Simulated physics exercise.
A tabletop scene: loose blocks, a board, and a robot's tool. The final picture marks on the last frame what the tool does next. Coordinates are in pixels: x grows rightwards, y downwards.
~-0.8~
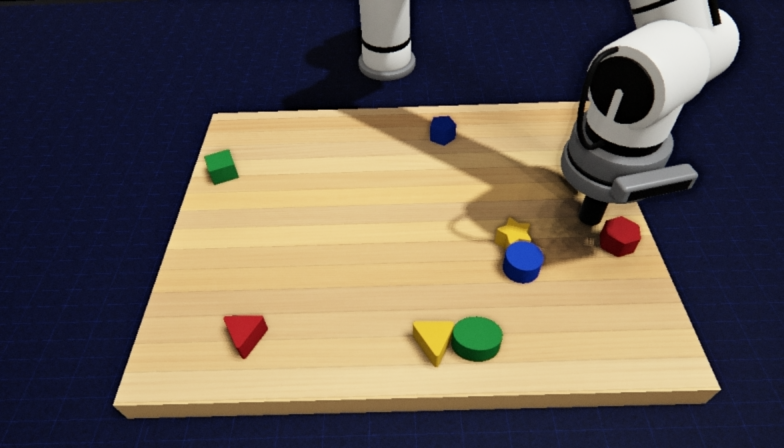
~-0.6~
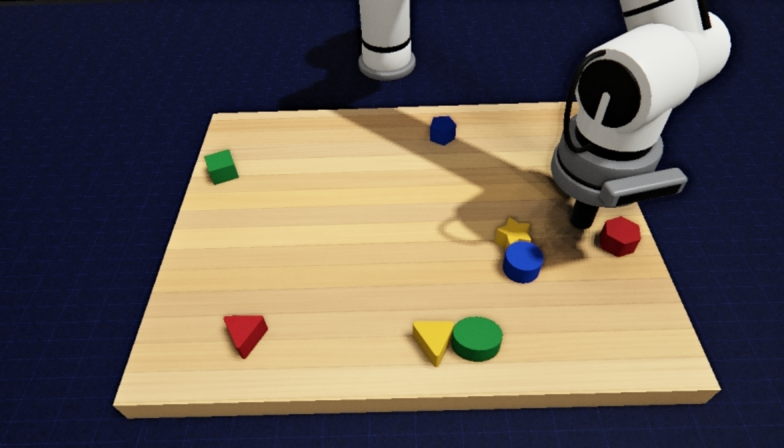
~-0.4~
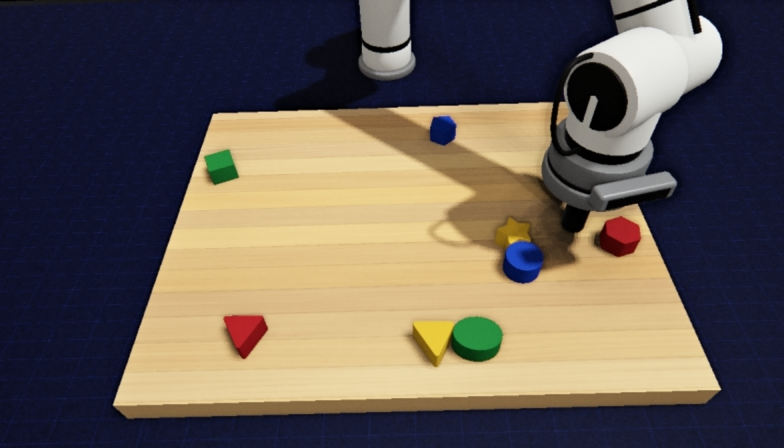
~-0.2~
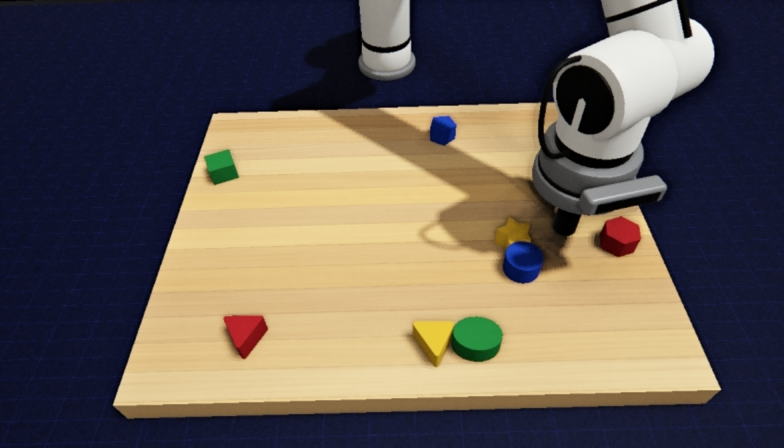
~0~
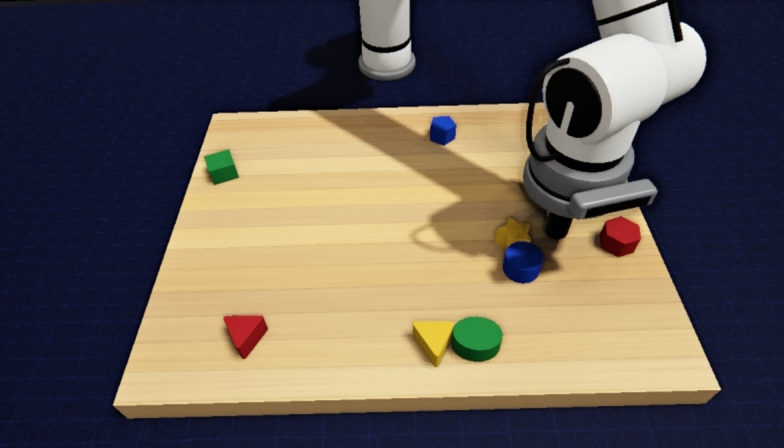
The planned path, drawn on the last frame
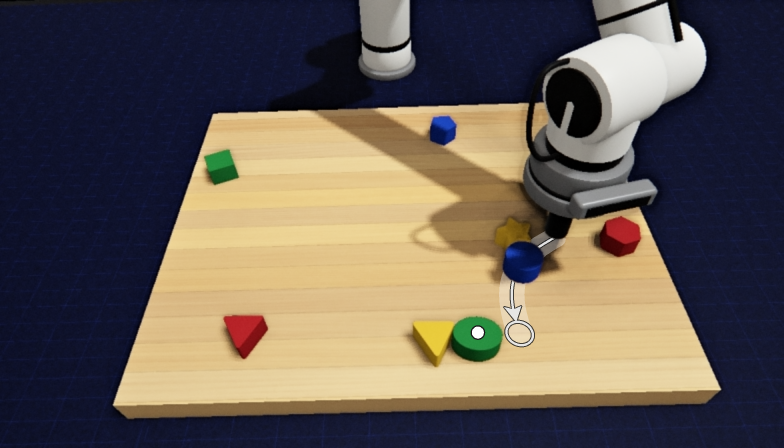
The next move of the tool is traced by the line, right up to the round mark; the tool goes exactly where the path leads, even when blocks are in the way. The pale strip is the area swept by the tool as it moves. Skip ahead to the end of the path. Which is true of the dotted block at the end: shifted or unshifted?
The block in question is displaced by the end.
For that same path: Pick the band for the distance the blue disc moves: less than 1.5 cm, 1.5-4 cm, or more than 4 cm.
Over 4 cm.
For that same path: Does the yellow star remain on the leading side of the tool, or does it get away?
That block drops off.
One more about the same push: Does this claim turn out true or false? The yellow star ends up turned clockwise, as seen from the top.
True.
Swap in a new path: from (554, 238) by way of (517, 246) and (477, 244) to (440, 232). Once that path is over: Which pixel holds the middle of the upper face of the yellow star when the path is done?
At the end it should sit near (421, 227).
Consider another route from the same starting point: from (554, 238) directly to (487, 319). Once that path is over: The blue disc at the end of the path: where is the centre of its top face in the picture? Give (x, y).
At pixel (462, 289).
The drawn path runs from (554, 238) by way of (525, 259) and (512, 292) to (520, 333); the dot is on the green elliptical block.
On the path given first. One third of the way, tool at (526, 253); yellow star at (508, 233), turned 40° clockwise; blue disc at (515, 267).
Two thirds of the way, tool at (514, 287); yellow star at (508, 233), turned 45° clockwise; blue disc at (497, 301).
At the end, tool at (522, 327); yellow triangle at (431, 333); green elliptical block at (463, 357), turned 30° clockwise; yellow star at (508, 233), turned 45° clockwise; blue disc at (497, 337).
